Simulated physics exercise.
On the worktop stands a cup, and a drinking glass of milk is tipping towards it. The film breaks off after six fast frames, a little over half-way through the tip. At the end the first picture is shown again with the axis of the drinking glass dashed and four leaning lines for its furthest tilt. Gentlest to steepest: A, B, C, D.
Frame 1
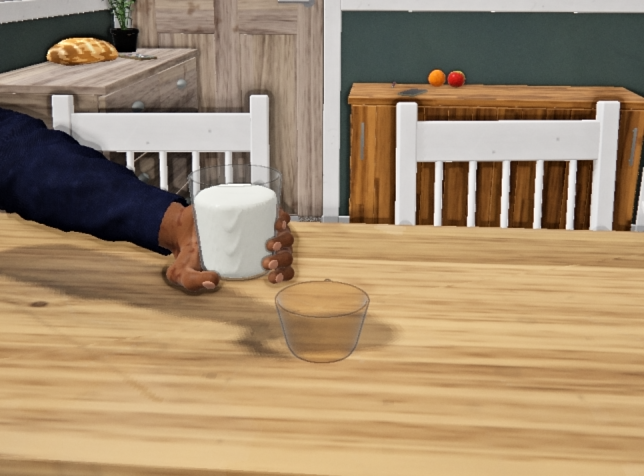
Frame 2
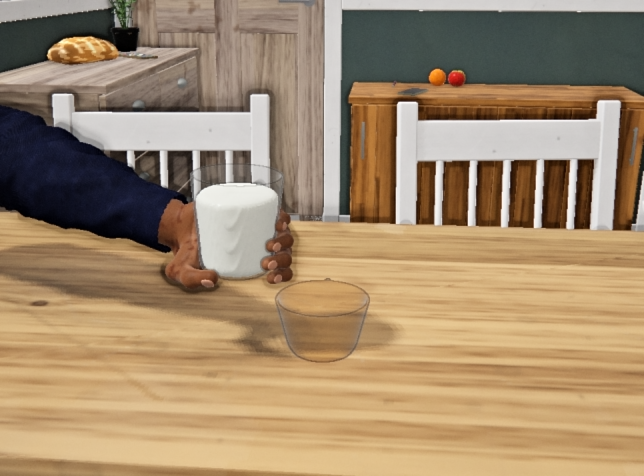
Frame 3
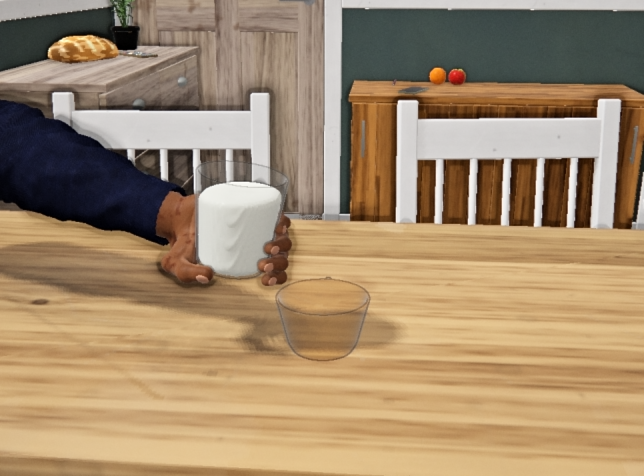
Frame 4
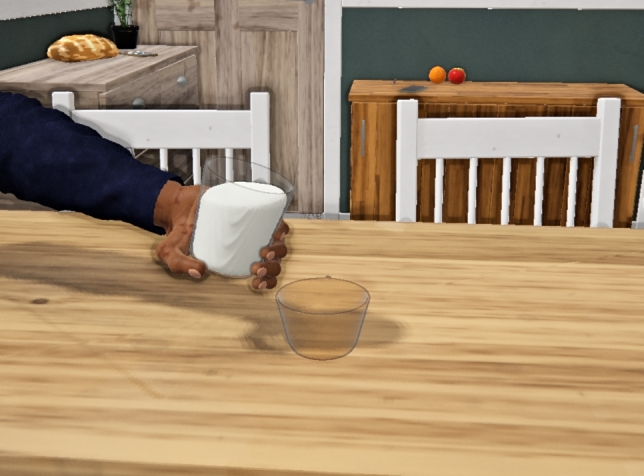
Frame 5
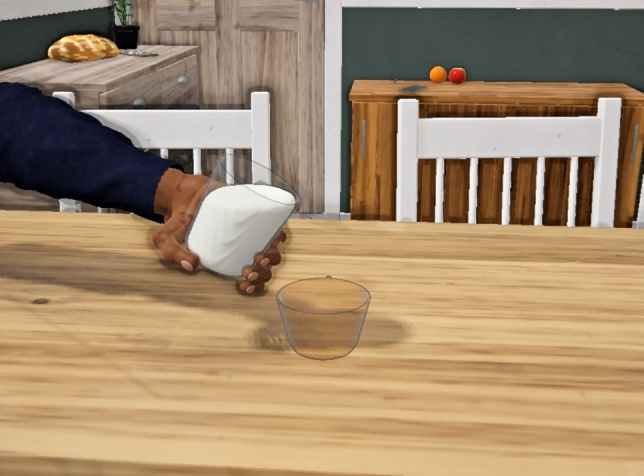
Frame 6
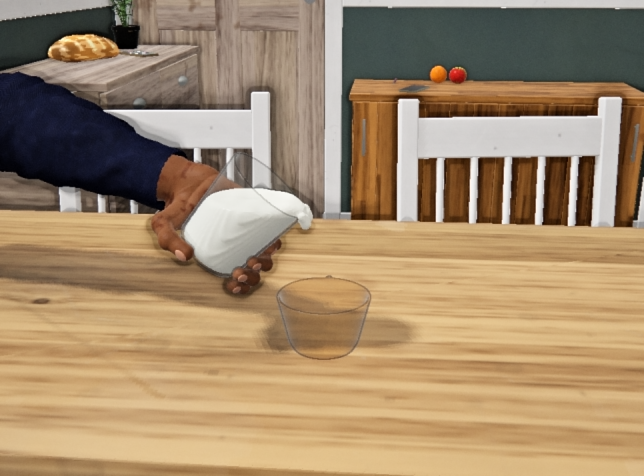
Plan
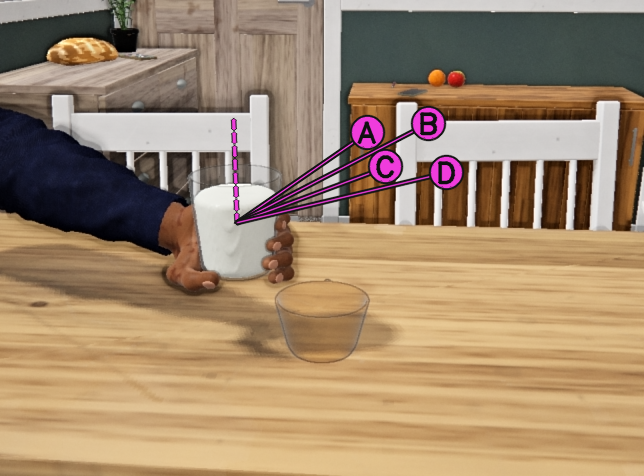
The video shows a hand in a dark blue sleeve holding a glass of milk above a wooden table near an empty clear cup. The hand gradually tilts the glass to the right, and milk begins to emerge over its lip.
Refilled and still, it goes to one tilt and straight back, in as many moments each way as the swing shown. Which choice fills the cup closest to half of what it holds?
The best line is B.
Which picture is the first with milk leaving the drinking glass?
Picture 6.
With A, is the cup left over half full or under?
Under half.
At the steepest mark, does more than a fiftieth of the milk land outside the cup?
Yes, it does.
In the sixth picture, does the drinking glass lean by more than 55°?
No.
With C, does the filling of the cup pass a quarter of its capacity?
Yes, it does.
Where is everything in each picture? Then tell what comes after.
The first frame shows upright, lip at (278, 176); rim of the cup round (322, 298); nothing has left yet.
The second frame shows tipped about 2°, lip at (280, 176); nothing has left yet.
The third frame shows tipped about 8°, lip at (286, 180); nothing has left yet.
The fourth frame shows tipped about 18°, lip at (292, 188); nothing has left yet.
The fifth frame shows tipped about 30°, lip at (298, 200); nothing has left yet.
The sixth frame shows tipped about 42°, lip at (302, 213); milk is over the lip, down to (306, 224).
On the marked copy, A at (353, 142); B at (413, 131); C at (370, 173); D at (429, 176).
For line A, the cup ends with about 36 % of what it can hold.
For line B, the cup ends with about 52 % of what it can hold.
For line C, the cup ends with about 64 % of what it can hold; 5 % of the milk is spilt.
For line D, the cup ends with about 65 % of what it can hold; 18 % of the milk is spilt.
